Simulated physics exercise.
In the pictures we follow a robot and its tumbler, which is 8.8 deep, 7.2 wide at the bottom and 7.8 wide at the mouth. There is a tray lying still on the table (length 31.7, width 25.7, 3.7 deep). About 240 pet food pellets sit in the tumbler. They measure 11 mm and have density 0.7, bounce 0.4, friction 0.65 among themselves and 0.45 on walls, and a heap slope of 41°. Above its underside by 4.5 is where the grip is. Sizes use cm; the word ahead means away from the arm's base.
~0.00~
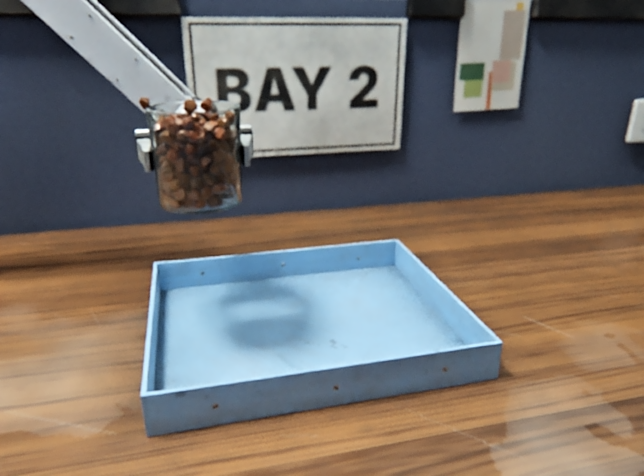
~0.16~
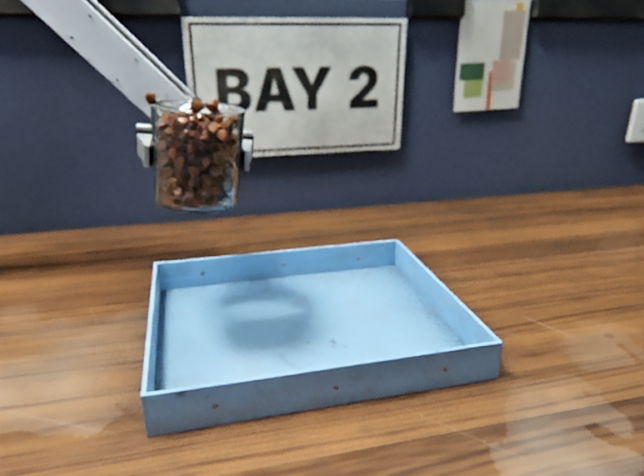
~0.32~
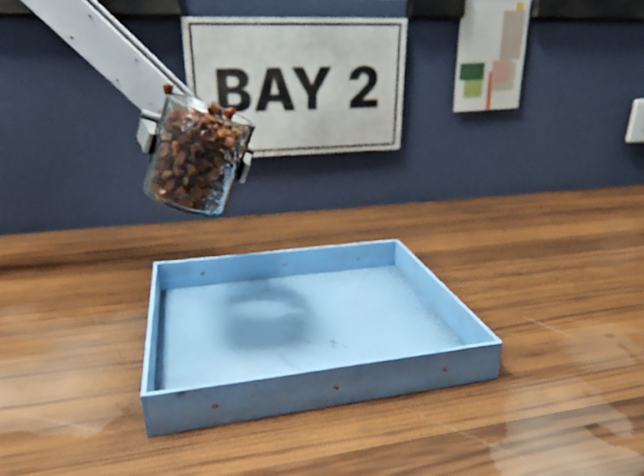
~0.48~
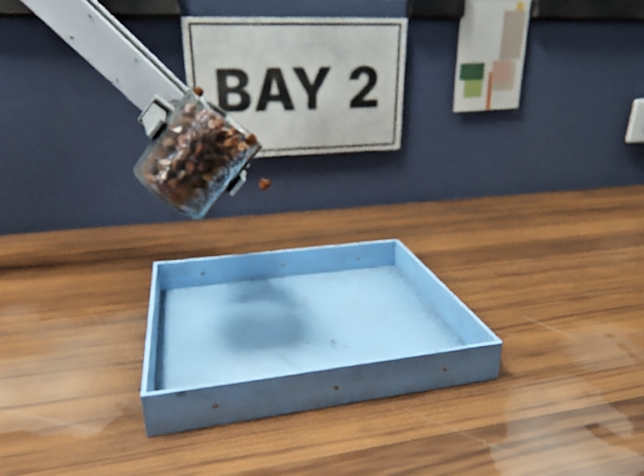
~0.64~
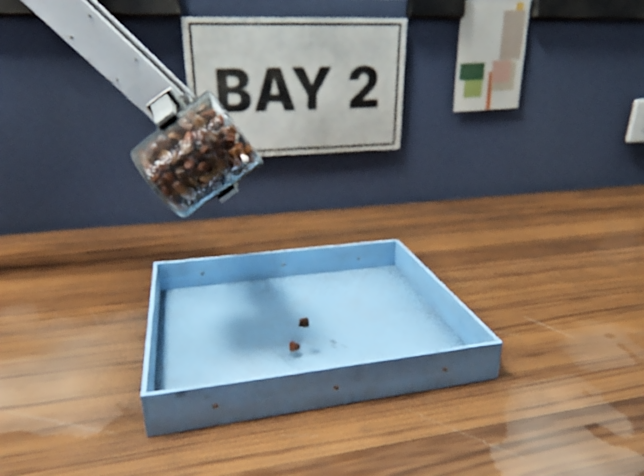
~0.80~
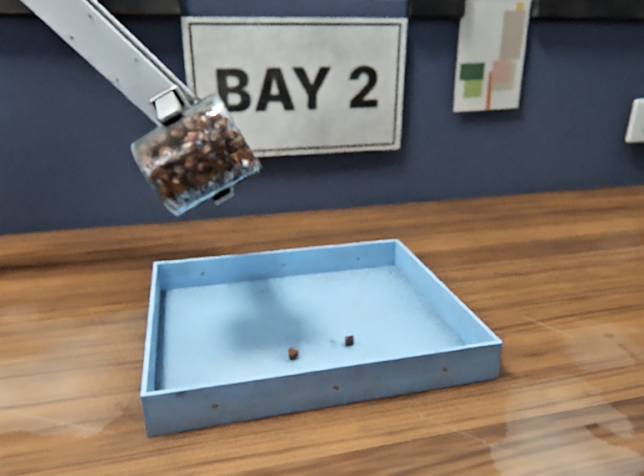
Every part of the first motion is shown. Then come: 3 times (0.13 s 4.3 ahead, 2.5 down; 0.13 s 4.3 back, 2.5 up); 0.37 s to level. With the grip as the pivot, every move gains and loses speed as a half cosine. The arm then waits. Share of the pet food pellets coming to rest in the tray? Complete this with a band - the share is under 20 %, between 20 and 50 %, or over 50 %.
The share is under 20 %.
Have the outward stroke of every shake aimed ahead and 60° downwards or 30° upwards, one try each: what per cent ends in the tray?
First try some 5 %, second try some 60 %.
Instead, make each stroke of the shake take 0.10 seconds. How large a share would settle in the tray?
In that case about 20 in a hundred.
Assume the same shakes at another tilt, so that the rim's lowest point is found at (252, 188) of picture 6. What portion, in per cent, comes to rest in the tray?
I'd say close to 60 per cent.
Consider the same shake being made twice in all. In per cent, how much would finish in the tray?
It would come to around 10 %.
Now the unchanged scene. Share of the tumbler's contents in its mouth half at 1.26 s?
Close to 45 in a hundred.
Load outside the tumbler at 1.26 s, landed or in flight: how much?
Share out so far: Close to 10 %.
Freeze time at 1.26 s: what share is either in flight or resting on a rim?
About 0 %.
By 1.26 s, tilted 62° forward, highest piece 22 above the table; 219 in the tumbler, 20 in the tray, 1 in flight or on a rim.
By 1.72 s, tilted 43° forward, highest piece 22 above the table; 210 in the tumbler, 30 in the tray.
By 2.15 s, level, highest piece 25 above the table; 210 in the tumbler, 30 in the tray.
By 3.20 s, level, highest piece 25 above the table; 210 in the tumbler, 30 in the tray.
Final count, 210 in the tumbler, 30 in the tray. That is 12 % in the tray.
